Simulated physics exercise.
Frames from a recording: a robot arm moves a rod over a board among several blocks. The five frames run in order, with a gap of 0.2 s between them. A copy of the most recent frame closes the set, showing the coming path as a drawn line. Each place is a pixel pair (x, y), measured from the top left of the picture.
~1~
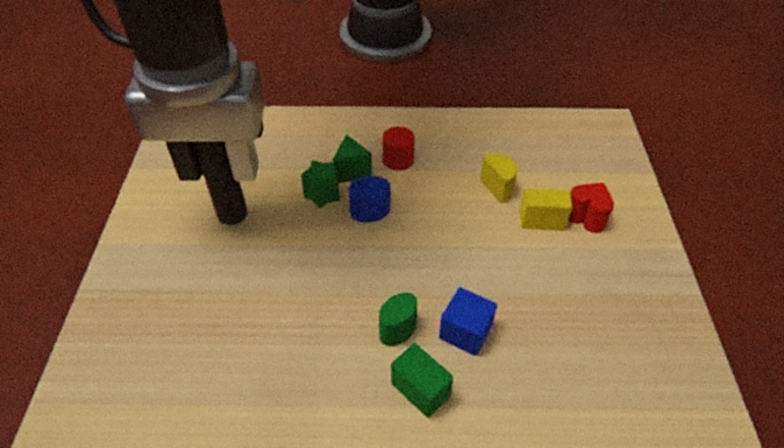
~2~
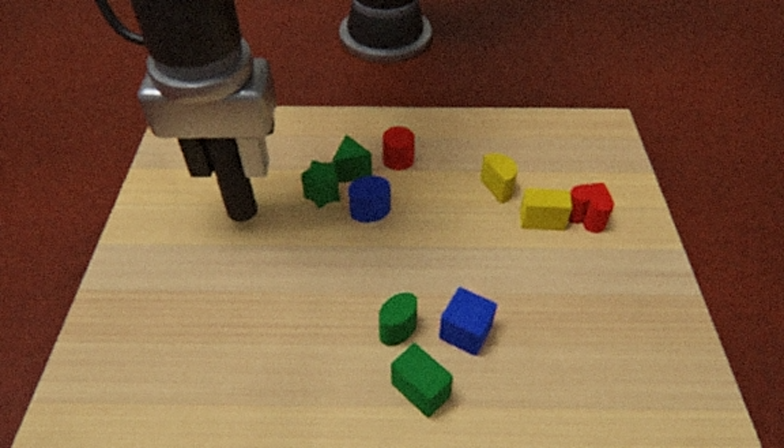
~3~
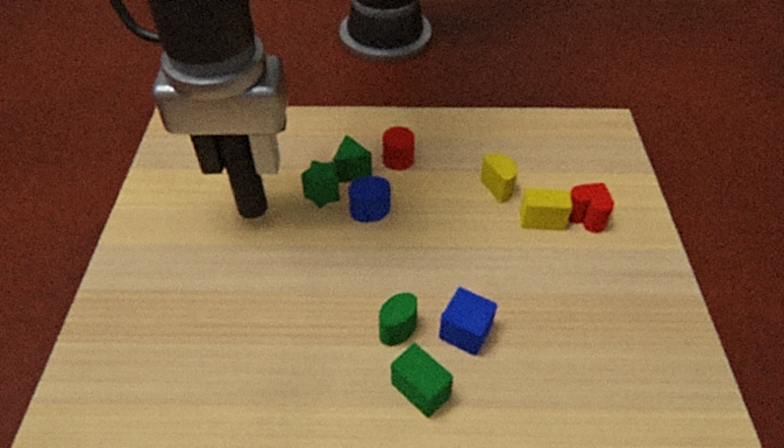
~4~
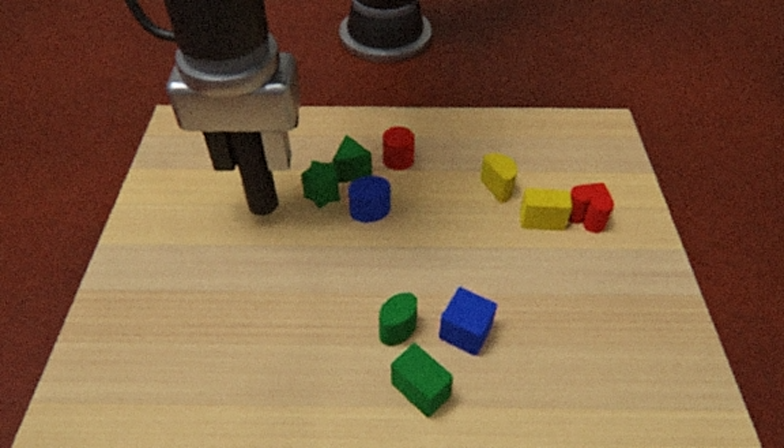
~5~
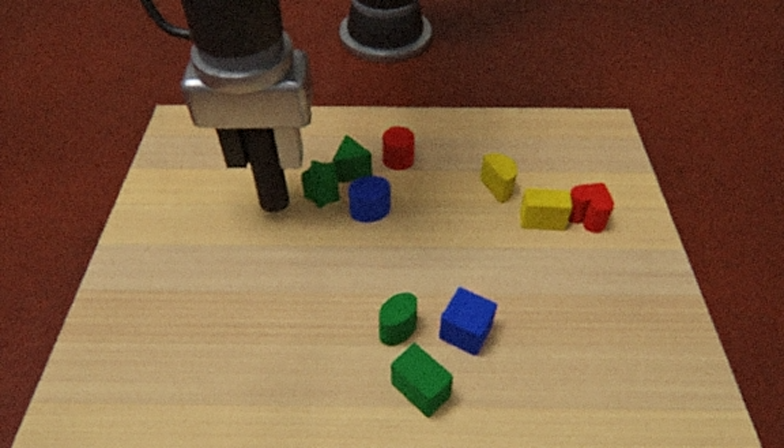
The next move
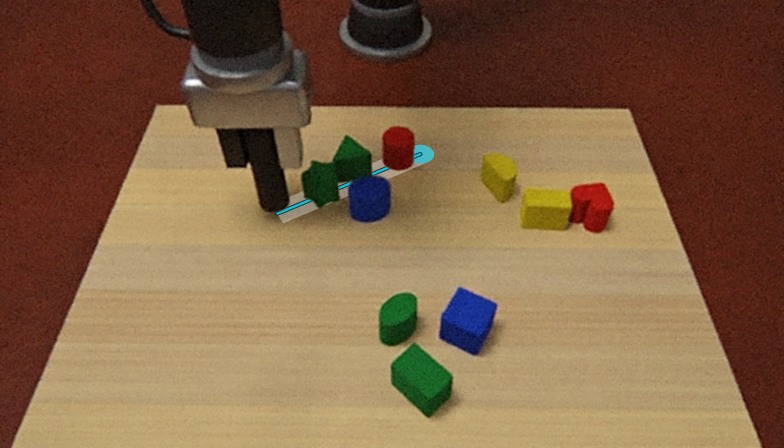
Robot arm sliding a dark rod slowly rightward over a wooden board, nearing a green star block while all the blocks stay still.
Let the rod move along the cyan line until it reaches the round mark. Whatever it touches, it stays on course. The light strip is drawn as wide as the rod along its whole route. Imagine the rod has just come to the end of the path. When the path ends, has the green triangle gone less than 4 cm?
No.
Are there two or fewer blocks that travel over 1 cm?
No, I don't think so.
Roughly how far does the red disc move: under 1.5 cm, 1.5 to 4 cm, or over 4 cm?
It moves more than 4 cm.
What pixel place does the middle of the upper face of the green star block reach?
Expect it around (428, 114).
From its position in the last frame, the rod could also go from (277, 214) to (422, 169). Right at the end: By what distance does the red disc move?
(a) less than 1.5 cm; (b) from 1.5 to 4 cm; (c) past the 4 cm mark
Option c.
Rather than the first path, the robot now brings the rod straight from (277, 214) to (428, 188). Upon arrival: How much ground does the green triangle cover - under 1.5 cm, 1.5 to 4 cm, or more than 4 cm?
The best fit is 1.5 to 4 cm.
Path on the board, from (277, 214) directly to (420, 154).
What follows on the original path. One third of the way, rod at (327, 181); green star block at (350, 157); green triangle at (369, 138); red disc at (401, 135).
Two thirds of the way, rod at (376, 161); green star block at (393, 133), turned 15° anticlockwise; green triangle at (379, 117); red disc at (418, 124).
At the end, rod at (421, 142); green star block at (428, 114), turned 30° anticlockwise; green triangle at (383, 112), turned 20° anticlockwise; blue oval in place; red disc at (451, 103).
